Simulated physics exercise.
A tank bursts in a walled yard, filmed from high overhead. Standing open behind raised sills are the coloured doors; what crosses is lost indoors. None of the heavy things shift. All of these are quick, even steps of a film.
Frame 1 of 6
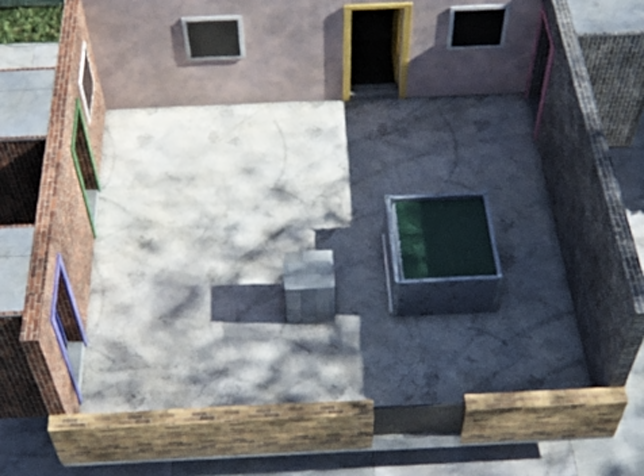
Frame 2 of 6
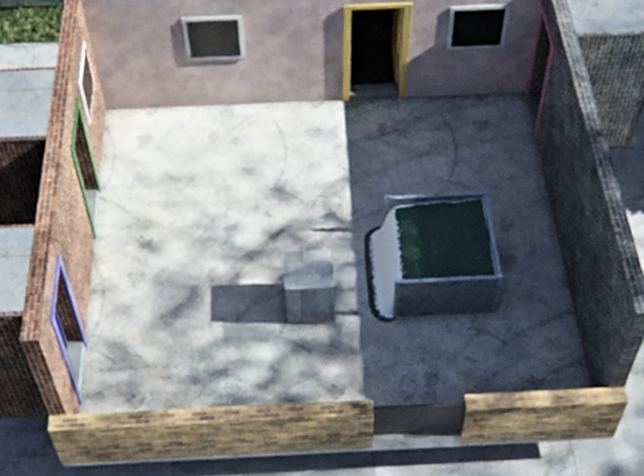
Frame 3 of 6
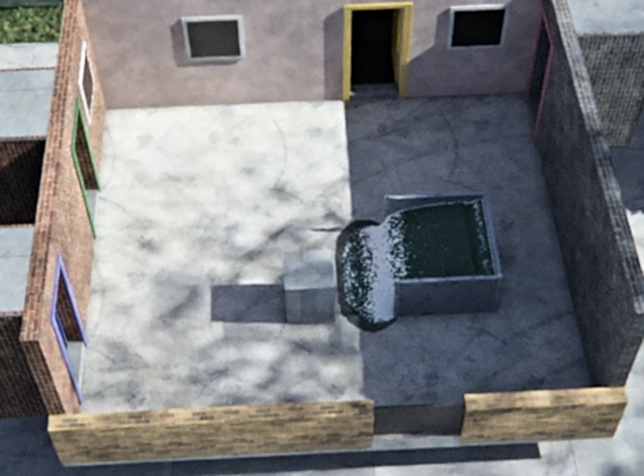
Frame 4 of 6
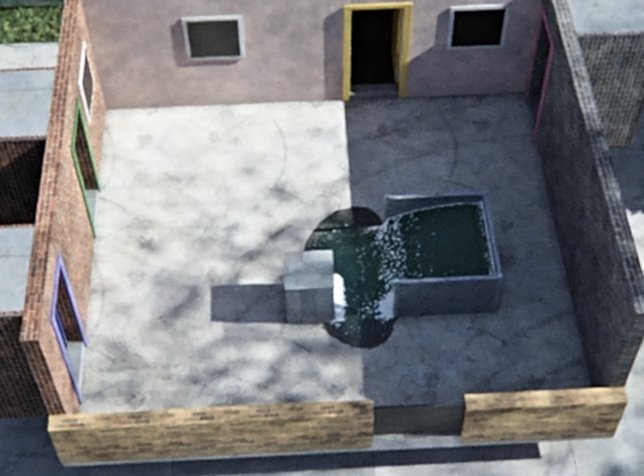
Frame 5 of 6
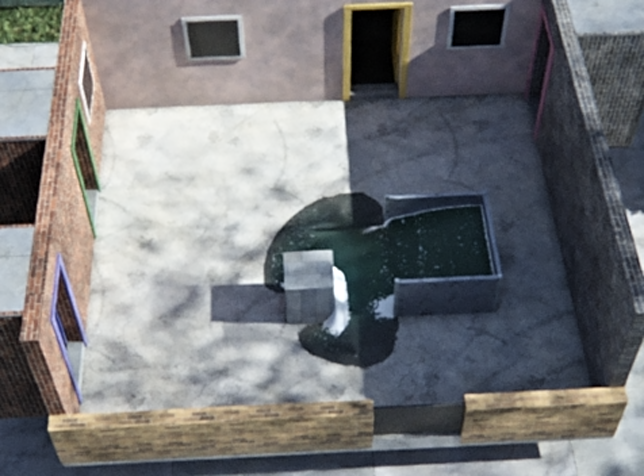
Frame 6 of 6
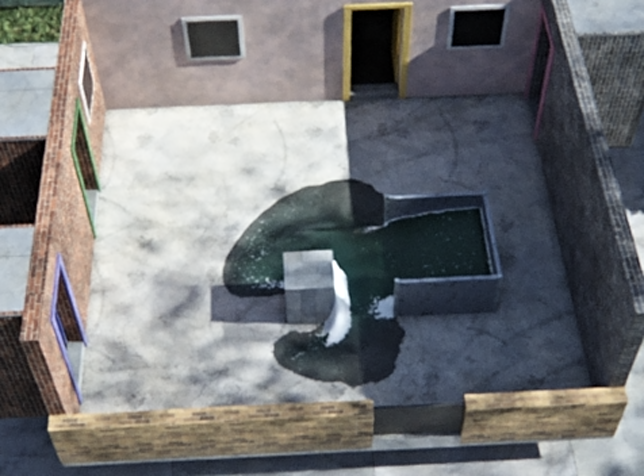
Dark green water bursts from the left side of a grey tank in a walled concrete yard, seen from high overhead by a still camera. A pale block stands left of the tank, with a yellow doorway in the back wall, green and blue ones at left, and a pink one at right. The water surges left with white foam, strikes the block, splits around it and spreads in two dark lobes.
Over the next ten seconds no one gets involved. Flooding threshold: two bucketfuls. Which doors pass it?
Most likely the green door gets too much water. Most likely the pink door gets two buckets or less. Most likely the yellow door gets two buckets or less. Most likely the blue door gets two buckets or less.
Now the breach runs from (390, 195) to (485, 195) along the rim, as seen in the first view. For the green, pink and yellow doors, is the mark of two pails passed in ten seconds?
I reckon the green door keeps within bounds, the pink door gets too much too, and the yellow door gets too much.
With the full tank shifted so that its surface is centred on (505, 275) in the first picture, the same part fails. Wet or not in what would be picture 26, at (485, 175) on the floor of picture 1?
Spot check: Left dry.
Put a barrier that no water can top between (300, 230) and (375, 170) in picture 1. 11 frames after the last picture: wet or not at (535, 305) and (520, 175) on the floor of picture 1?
Taking the points in order, the first is high and dry and the second is high and dry.
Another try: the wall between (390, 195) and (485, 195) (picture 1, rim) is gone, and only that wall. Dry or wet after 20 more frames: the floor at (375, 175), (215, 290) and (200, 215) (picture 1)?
Submerged, untouched, untouched.
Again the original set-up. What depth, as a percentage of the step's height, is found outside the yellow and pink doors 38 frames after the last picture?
Estimate, in order: 10 and 0 percent.
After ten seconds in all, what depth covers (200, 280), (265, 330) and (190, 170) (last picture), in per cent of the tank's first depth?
The depth comes out near 6, 8 and 2 per cent.
A moment on, water covers 35 % of the floor; the green door not reached, the pink door not reached, the yellow door not reached, the blue door not reached.
Next, water covers 50 % of the floor; the green door over two buckets in, the pink door not reached, the yellow door not reached, the blue door wet at the sill, nothing in.
Then, water covers 60 % of the floor; the green door far over two buckets in, the pink door not reached, the yellow door not reached, the blue door wet at the sill, nothing in.
Later, water covers 70 % of the floor; the green door far over two buckets in, the pink door not reached, the yellow door wet at the sill, nothing in, the blue door wet at the sill, nothing in.
In the end, water covers 95 % of the floor; the green door far over two buckets in, the pink door not reached, the yellow door wet at the sill, nothing in, the blue door wet at the sill, nothing in.
